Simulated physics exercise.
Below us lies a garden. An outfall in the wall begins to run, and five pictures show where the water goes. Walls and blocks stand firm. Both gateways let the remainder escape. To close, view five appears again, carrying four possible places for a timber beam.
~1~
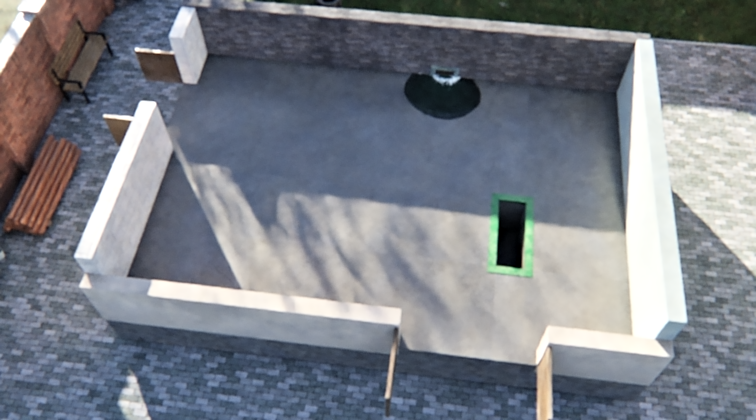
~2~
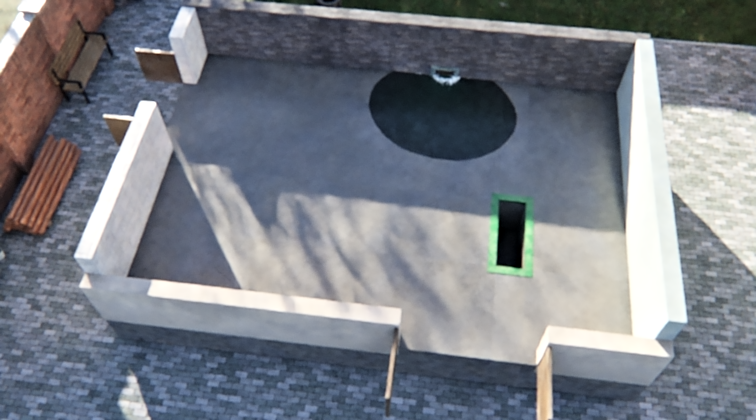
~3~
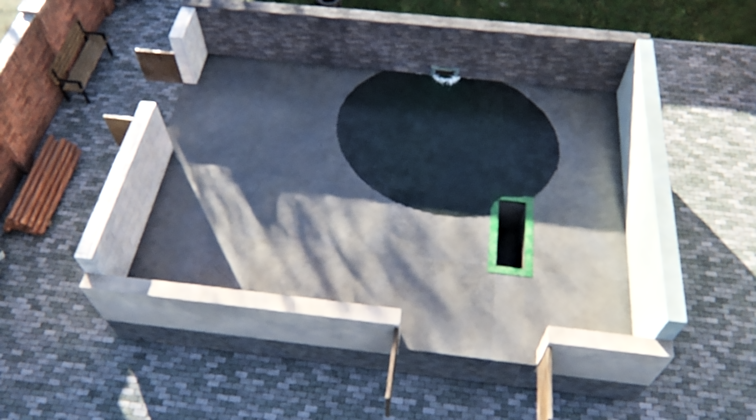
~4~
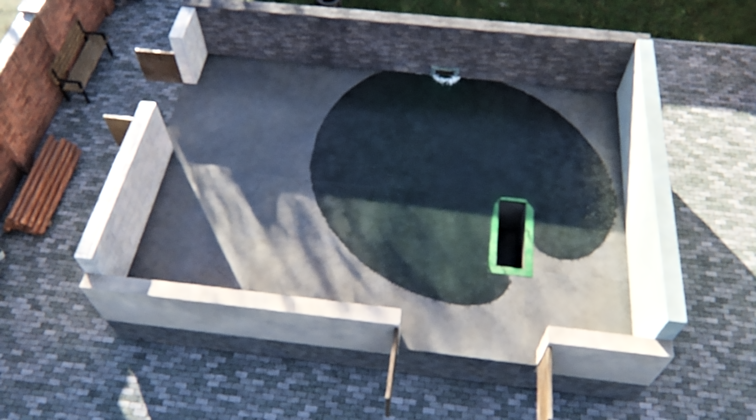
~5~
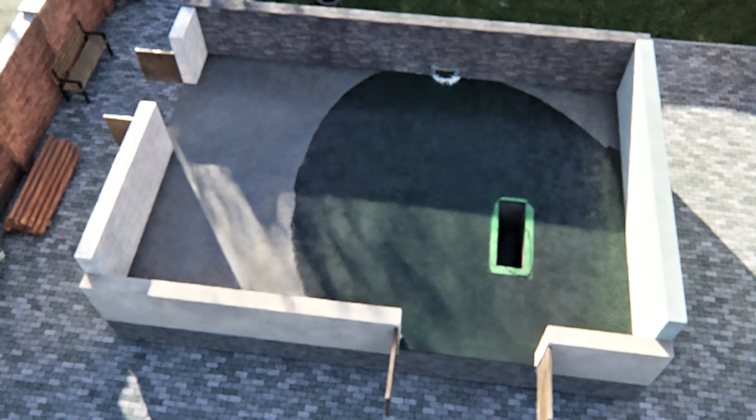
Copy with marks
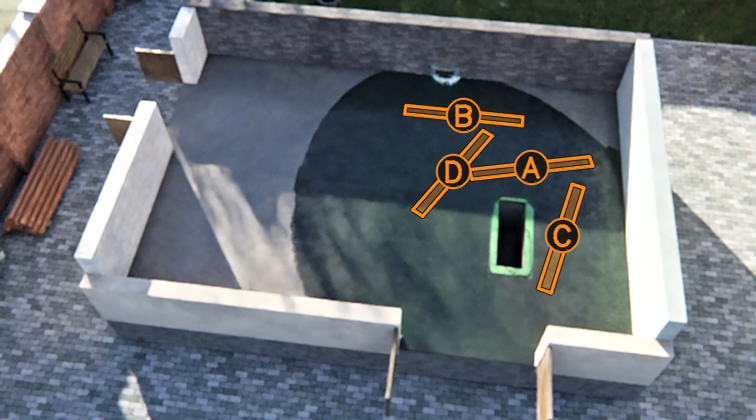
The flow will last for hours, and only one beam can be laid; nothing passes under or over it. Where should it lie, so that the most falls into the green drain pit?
C works best here.
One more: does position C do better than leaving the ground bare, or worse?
It is better.
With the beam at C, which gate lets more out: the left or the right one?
More leaves on the right.
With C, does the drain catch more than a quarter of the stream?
Yes.
On the marked copy, A from (470, 174) to (591, 161); B from (405, 109) to (522, 121); C from (544, 290) to (578, 185); D from (417, 213) to (487, 133).
Choosing A, about 10 % of the stream runs into the green drain pit, about 90 % out by the gates.
Choosing B, about 10 % of the stream runs into the green drain pit, about 90 % out by the gates.
Choosing C, about 34 % of the stream runs into the green drain pit, about 66 % out by the gates.
Choosing D, about 10 % of the stream runs into the green drain pit, about 89 % out by the gates.
